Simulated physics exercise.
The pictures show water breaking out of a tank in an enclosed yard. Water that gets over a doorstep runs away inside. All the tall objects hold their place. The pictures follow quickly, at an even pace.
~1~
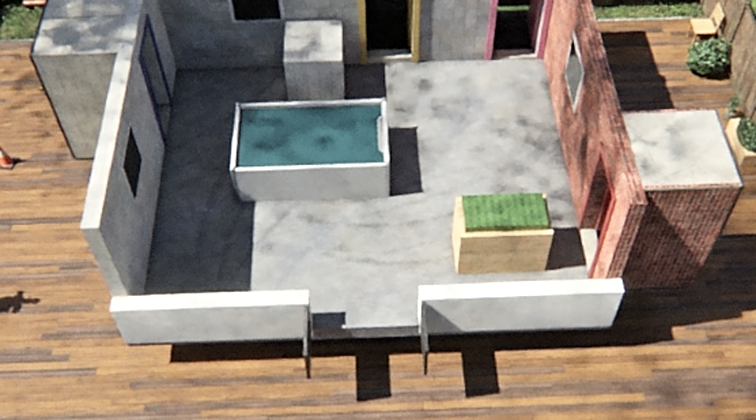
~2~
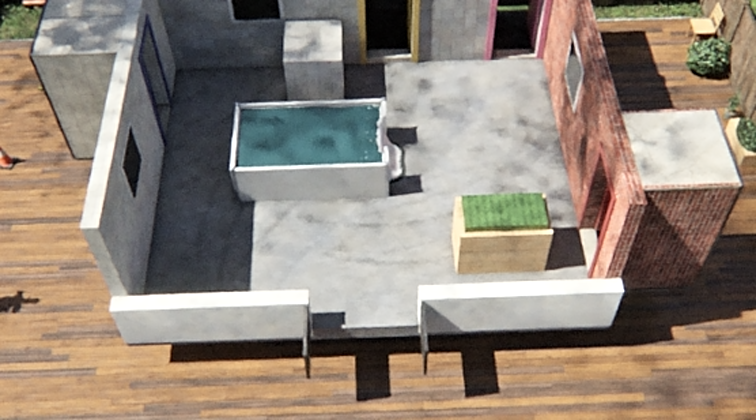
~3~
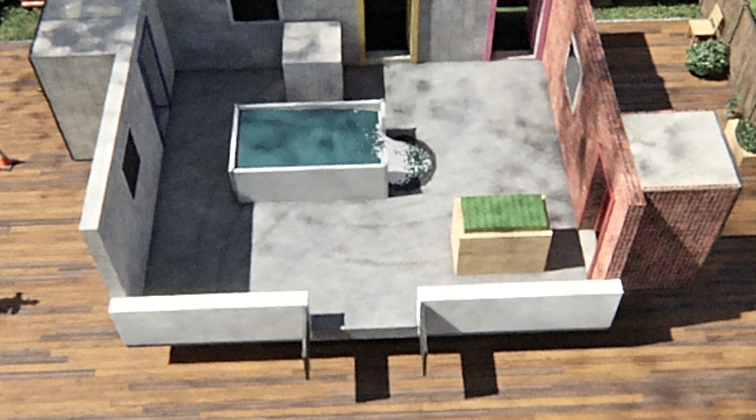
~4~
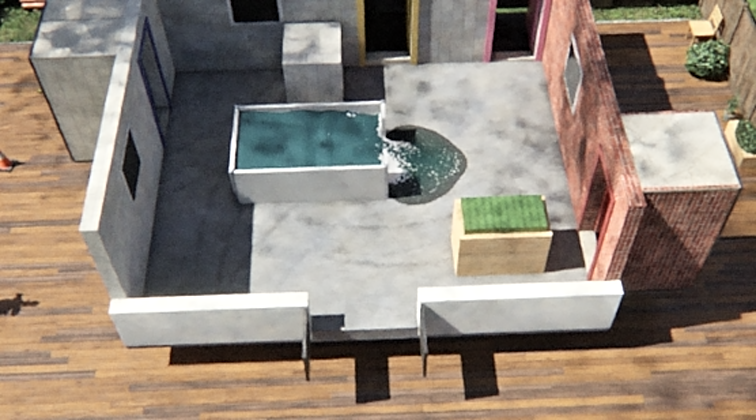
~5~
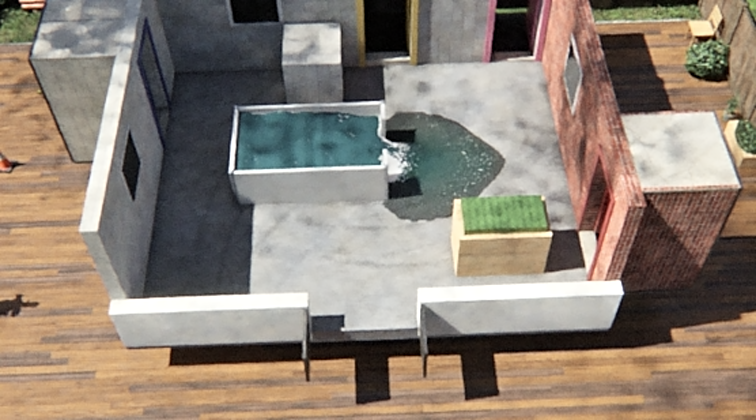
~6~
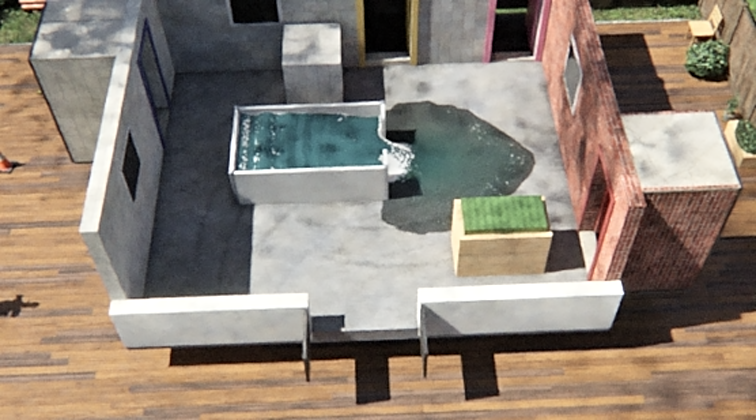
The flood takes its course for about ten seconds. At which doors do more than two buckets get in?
In the end: The blue door holds within the limit; the yellow door holds within the limit; the pink door floods; the red door floods.
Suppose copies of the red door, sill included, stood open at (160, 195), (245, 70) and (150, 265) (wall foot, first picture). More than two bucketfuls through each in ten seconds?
In turn: Lets less in, takes less, lets less in.
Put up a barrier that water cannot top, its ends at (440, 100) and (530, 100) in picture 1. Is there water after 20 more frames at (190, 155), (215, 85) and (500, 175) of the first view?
One after the other: Dry, not flooded, flooded.
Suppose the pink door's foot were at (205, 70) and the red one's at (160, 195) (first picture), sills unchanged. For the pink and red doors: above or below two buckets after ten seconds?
In short: Pink door is under; red door stays under.
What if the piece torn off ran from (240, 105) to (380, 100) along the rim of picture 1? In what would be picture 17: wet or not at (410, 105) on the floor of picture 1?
At that place: Flooded.
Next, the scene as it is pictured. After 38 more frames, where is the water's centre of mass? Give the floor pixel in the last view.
Roughly at (423, 174).
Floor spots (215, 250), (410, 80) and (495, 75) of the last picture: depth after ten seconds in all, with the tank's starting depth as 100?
Roughly 4, 6 and 10 per cent, in turn.
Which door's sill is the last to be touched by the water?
I say the door marked blue.
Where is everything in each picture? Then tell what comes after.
Still water in the water tank at (311, 137), in the first frame.
The front is at (393, 146), out from the gap at (384, 154), in the second frame.
Water pours out at (383, 155) and has run to (429, 153), in the third frame.
Water pours out at (383, 156) and has run to (463, 161), in the fourth frame.
Water pours out at (383, 156) and has run to (499, 160), in the fifth frame.
Water pours out at (383, 156) and has run to (529, 164), in the sixth frame.
A moment on, water covers 30 % of the floor; the blue door not reached, the yellow door not reached, the pink door not reached, the red door not reached.
Next, water covers 35 % of the floor; the blue door not reached, the yellow door not reached, the pink door under two buckets in, the red door under two buckets in.
Then, water covers 40 % of the floor; the blue door not reached, the yellow door wet at the sill, nothing in, the pink door far over two buckets in, the red door over two buckets in.
Later, water covers 65 % of the floor; the blue door not reached, the yellow door wet at the sill, nothing in, the pink door far over two buckets in, the red door over two buckets in.
In the end, water covers 85 % of the floor; the blue door wet at the sill, nothing in, the yellow door wet at the sill, nothing in, the pink door far over two buckets in, the red door over two buckets in.
